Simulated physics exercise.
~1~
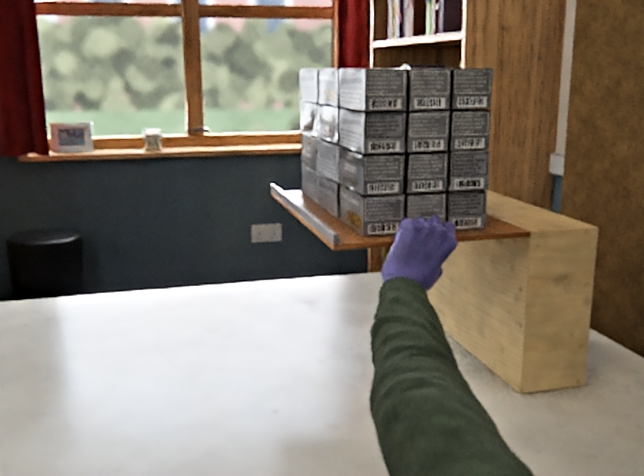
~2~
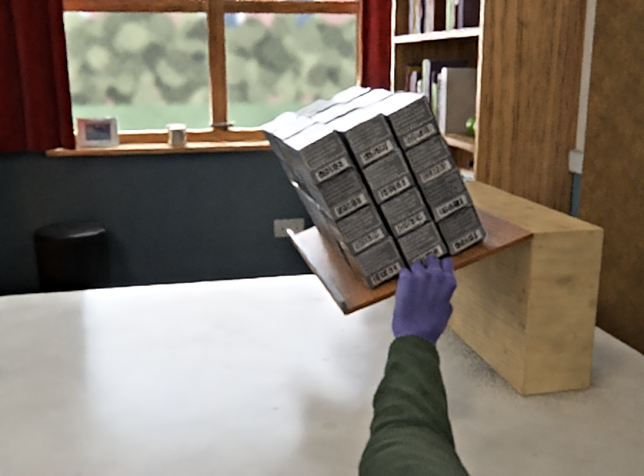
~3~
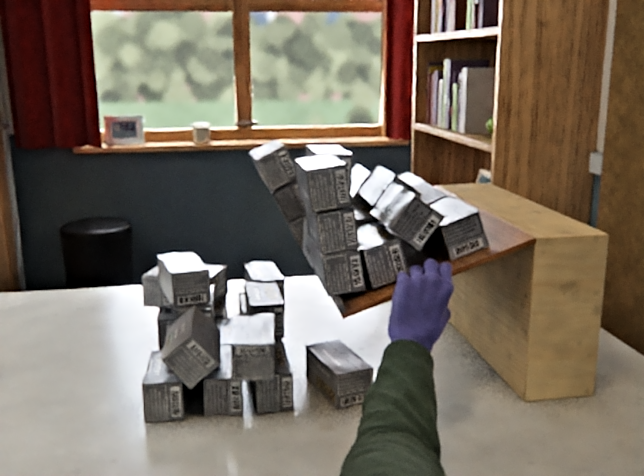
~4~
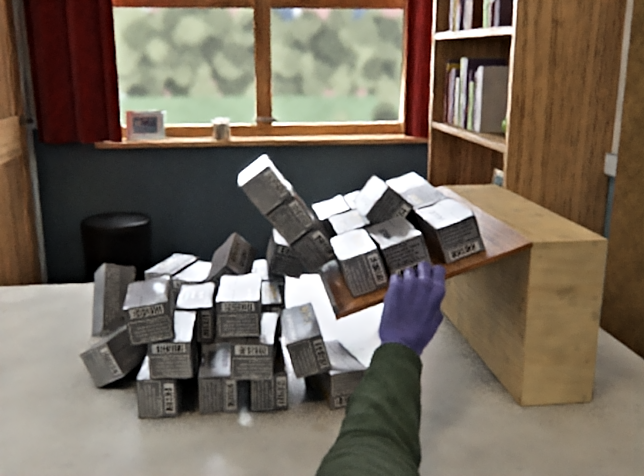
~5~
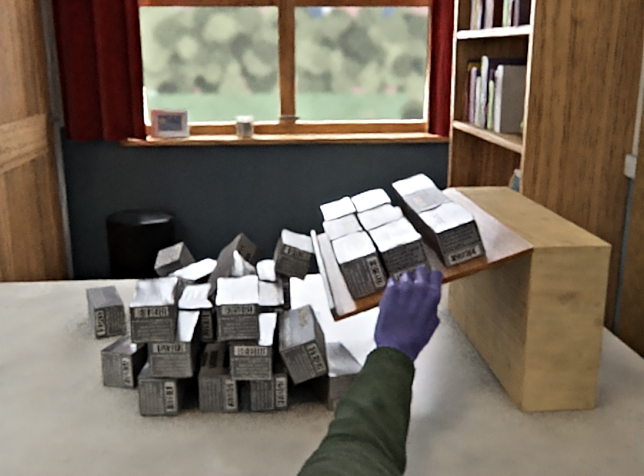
In a room with a red-curtained window, a dark bin and a bookshelf, the view looks across a pale table as it drifts slightly sideways. A neat stack of grey packets sits on a brown tray beside a light wooden block, with a purple-gloved hand in a green sleeve at its near edge. The tray's left side sinks and the whole stack leans left. The packets topple and tumble onto the table, heaping up on the left. At the end the tray stays tilted, most packets lie in the pile, and a small group remains on the tray.
